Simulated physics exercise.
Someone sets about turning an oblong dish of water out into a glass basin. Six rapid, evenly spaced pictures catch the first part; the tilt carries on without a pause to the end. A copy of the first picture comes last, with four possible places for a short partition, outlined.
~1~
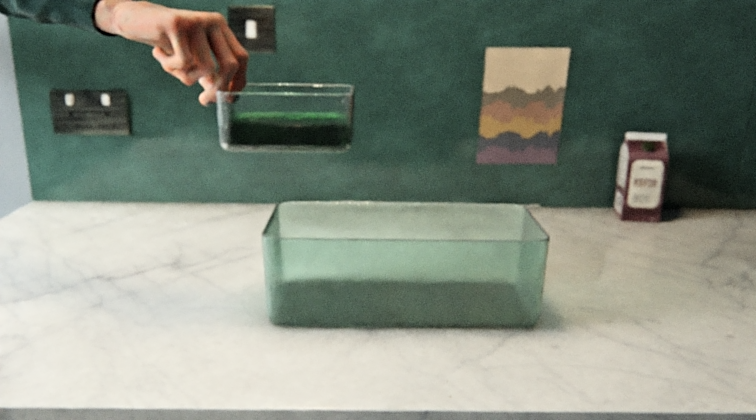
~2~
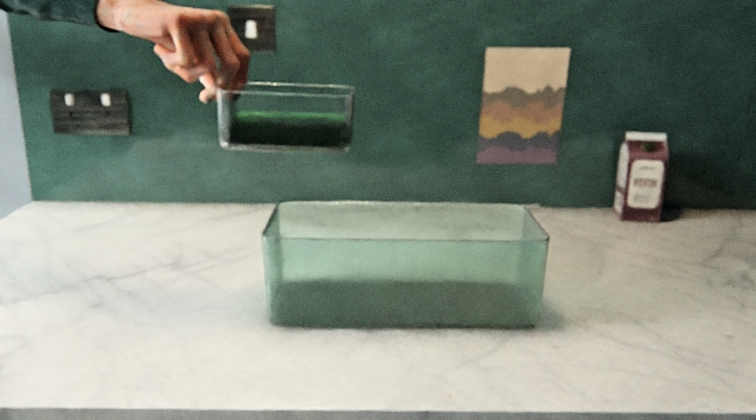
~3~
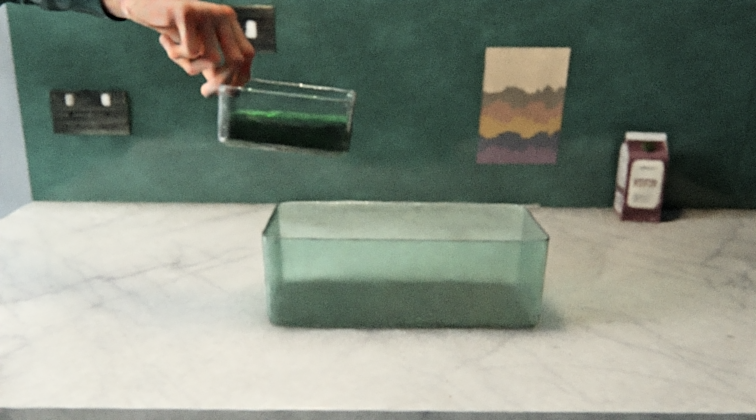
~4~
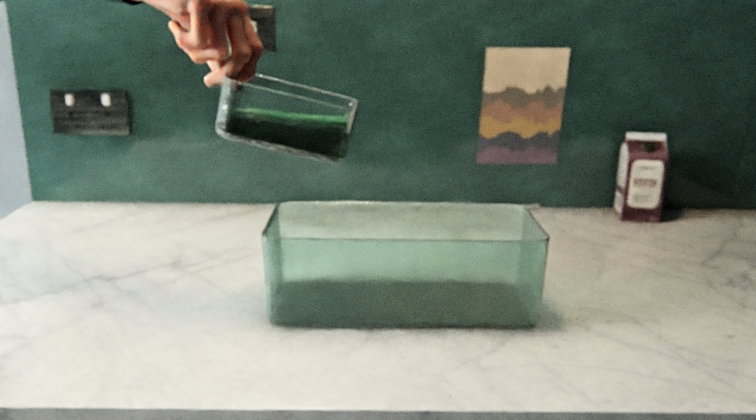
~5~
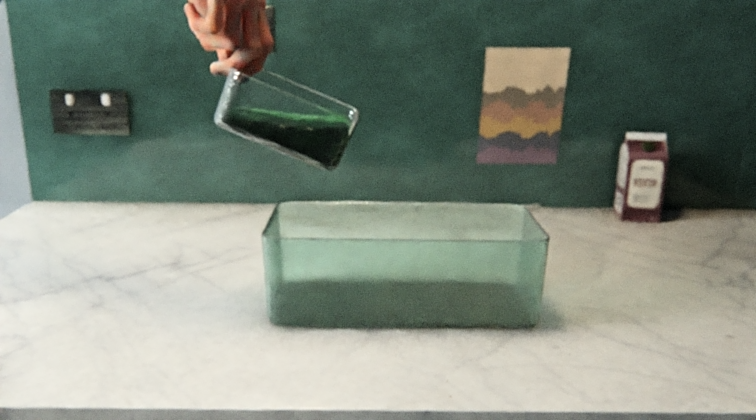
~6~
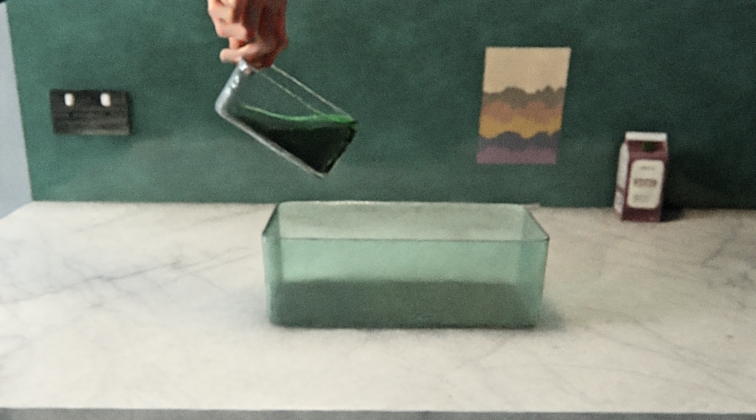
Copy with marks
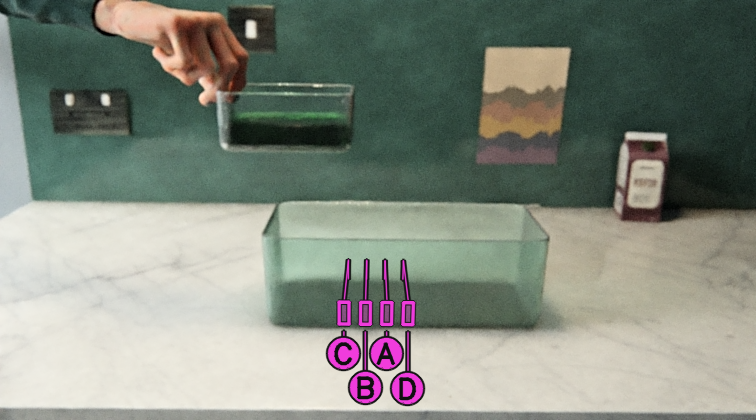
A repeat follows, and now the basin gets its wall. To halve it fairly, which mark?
Best: A.
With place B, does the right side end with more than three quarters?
No, it does not.
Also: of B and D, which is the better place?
The answer is B.
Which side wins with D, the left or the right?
More ends on the left.
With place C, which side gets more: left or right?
The right one.
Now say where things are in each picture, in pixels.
In the first picture, upright, lip at (351, 89); basin from (268, 322) to (538, 325); nothing has left yet.
In the second picture, upright, lip at (351, 91); nothing has left yet.
In the third picture, tipped about 6°, lip at (353, 96); nothing has left yet.
In the fourth picture, tipped about 13°, lip at (355, 104); nothing has left yet.
In the fifth picture, tipped about 22°, lip at (356, 115); nothing has left yet.
In the sixth picture, tipped about 33°, lip at (355, 127); water is over the lip, down to (355, 127).
In magenta, A at (386, 331); B at (365, 331); C at (343, 331); D at (407, 332).
With A, about 53 % ends left of the wall and 47 % right of it.
With B, about 38 % ends left of the wall and 61 % right of it.
With C, about 16 % ends left of the wall and 83 % right of it.
With D, about 83 % ends left of the wall and 16 % right of it.
